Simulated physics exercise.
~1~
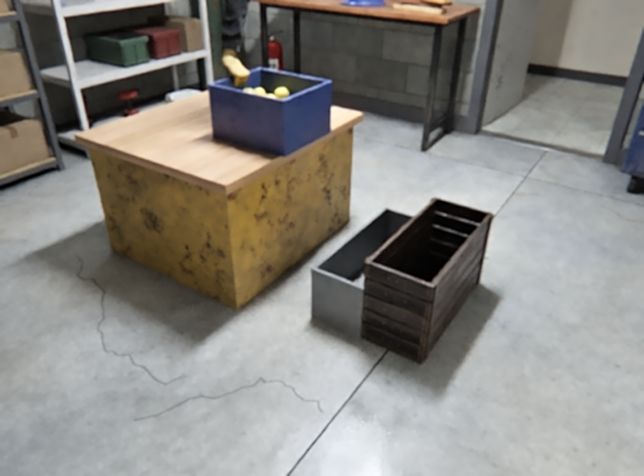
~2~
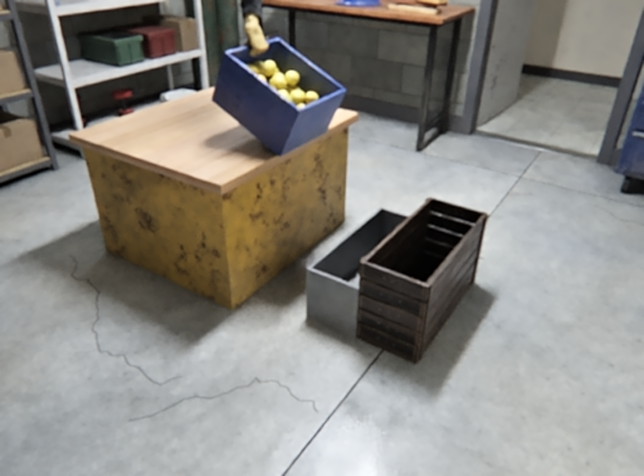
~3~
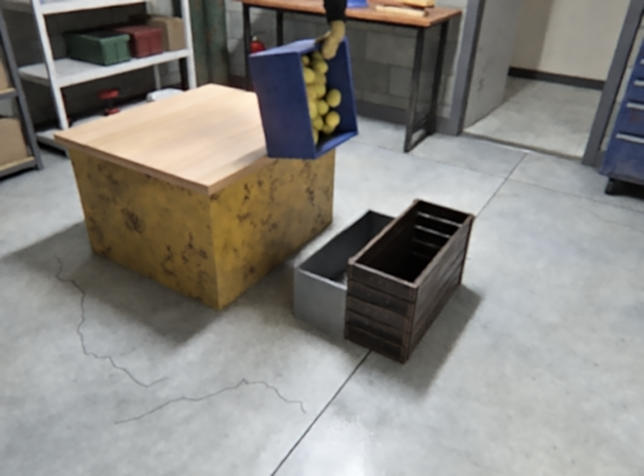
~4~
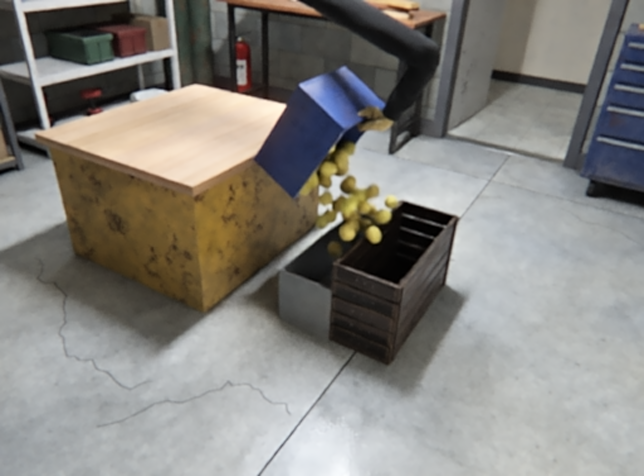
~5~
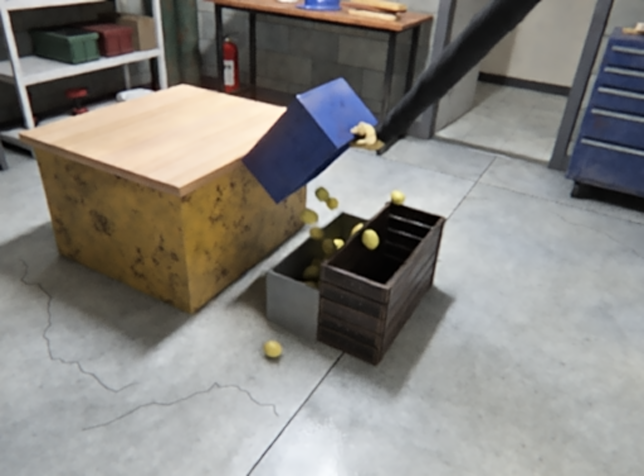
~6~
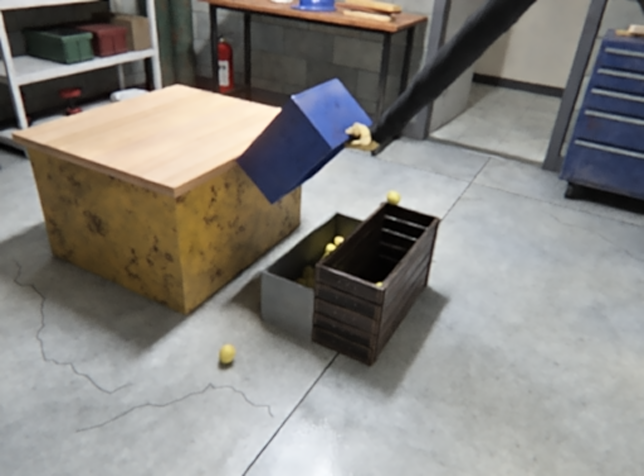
At first, a blue crate of yellow, lemon-like pieces sits on the corner of a wood-topped bench, with a grey trough and a dark slatted wooden tote on the concrete floor beside it. A dark arm with a yellowish hand tips the crate up over the bench's edge. It swings the crate past upright until the pieces pour out in a cluster above the containers. The last ones drop while one lands on the floor short of the trough and rolls left. Finally, the crate hangs upended, with pieces visible in the grey trough and the stray still on the floor.
